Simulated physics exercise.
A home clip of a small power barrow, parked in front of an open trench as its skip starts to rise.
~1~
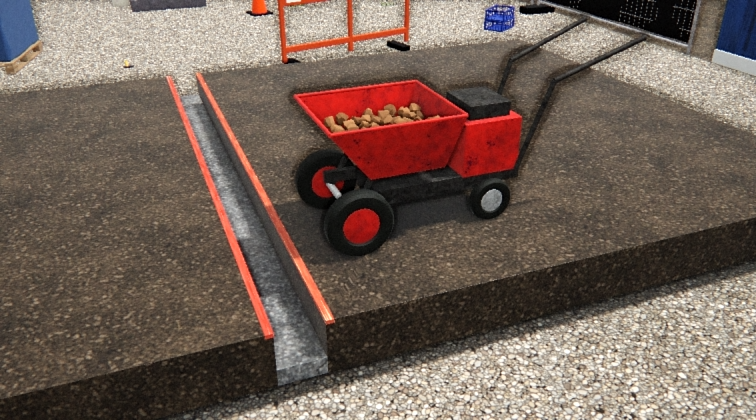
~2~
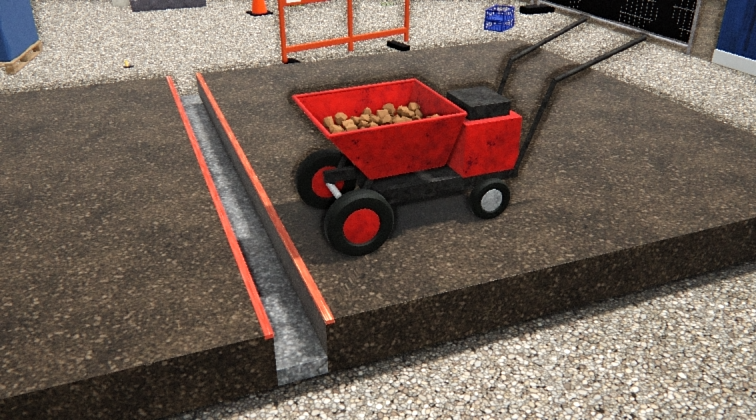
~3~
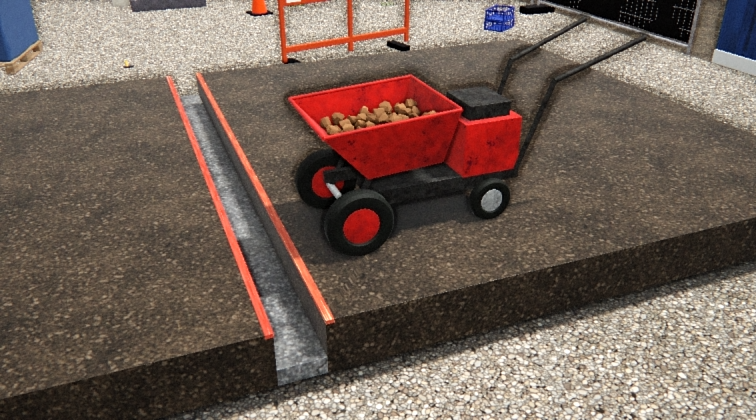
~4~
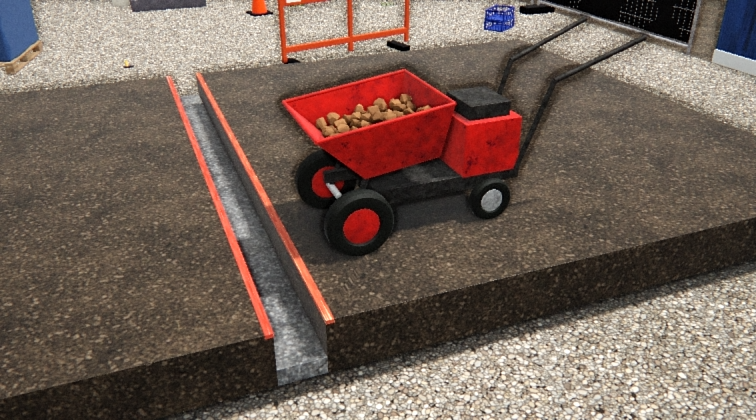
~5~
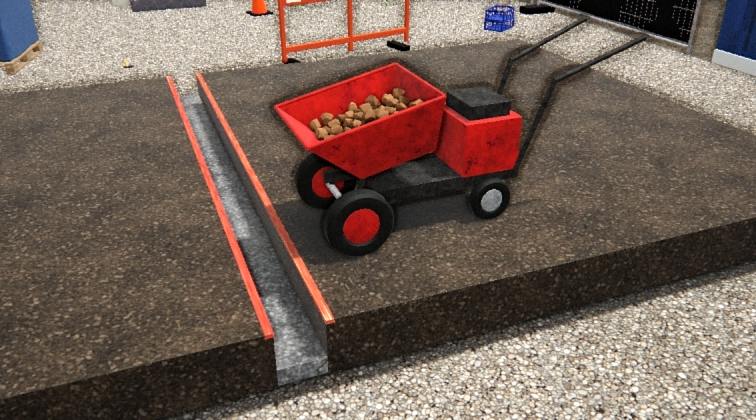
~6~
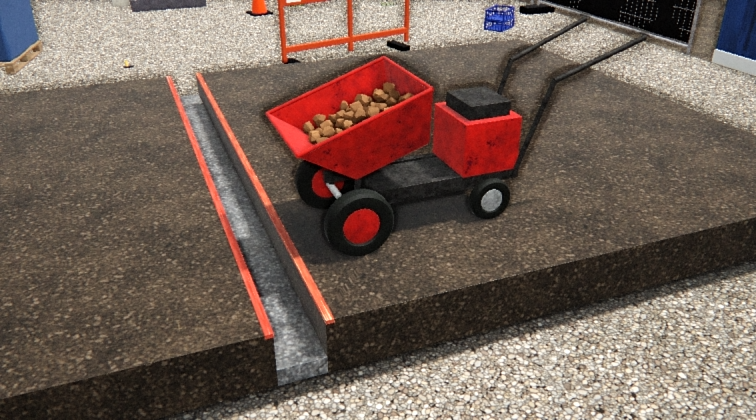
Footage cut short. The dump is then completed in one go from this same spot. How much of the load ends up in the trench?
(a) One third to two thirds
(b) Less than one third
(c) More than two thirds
Answer: B.
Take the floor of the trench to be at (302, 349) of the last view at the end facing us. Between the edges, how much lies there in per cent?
The share would be around 10 in a hundred.
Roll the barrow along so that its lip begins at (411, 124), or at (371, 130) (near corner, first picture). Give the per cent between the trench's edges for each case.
Well, you'd get roughly 50 per cent from the first place and roughly 90 per cent from the second.
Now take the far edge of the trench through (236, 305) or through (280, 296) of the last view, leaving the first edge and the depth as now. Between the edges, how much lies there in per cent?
Roughly 60 % first, 0 % second.
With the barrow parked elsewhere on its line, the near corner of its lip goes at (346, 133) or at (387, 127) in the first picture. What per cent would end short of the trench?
0 % then 10 %.
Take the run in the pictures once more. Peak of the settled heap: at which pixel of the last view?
About (214, 233).
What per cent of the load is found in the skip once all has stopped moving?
It comes out at some 15 in a hundred.
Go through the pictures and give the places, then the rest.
Lip of the skip at (330, 136), level; top of the load at (400, 125), clay clods; first edge of the trench at (313, 288); far edge at (256, 301), the trench under half as wide as the skip, and about as deep as wide, in the first picture.
Lip of the skip at (329, 136), level; top of the load at (399, 124), in the second picture.
Lip of the skip at (324, 139), tipped barely; top of the load at (403, 119), in the third picture.
Lip of the skip at (317, 143), tipped a little; top of the load at (398, 115), in the fourth picture.
Lip of the skip at (308, 148), tipped a little; top of the load at (390, 111), in the fifth picture.
Lip of the skip at (298, 156), tipped clearly; top of the load at (392, 104); first edge of the trench at (313, 288); far edge at (256, 301), in the sixth picture.
Soon, skip tipped steeply; all in the skip.
A while on, skip tipped right over; about two thirds in the skip; a stray few in or heaped over the trench; about a quarter beyond it; a small part falling.
Towards the end, skip tipped right over; about a quarter in the skip; a small part in or heaped over the trench; most beyond it.
Finally, skip tipped right over; a small part in the skip; a small part in or heaped over the trench; most beyond it.
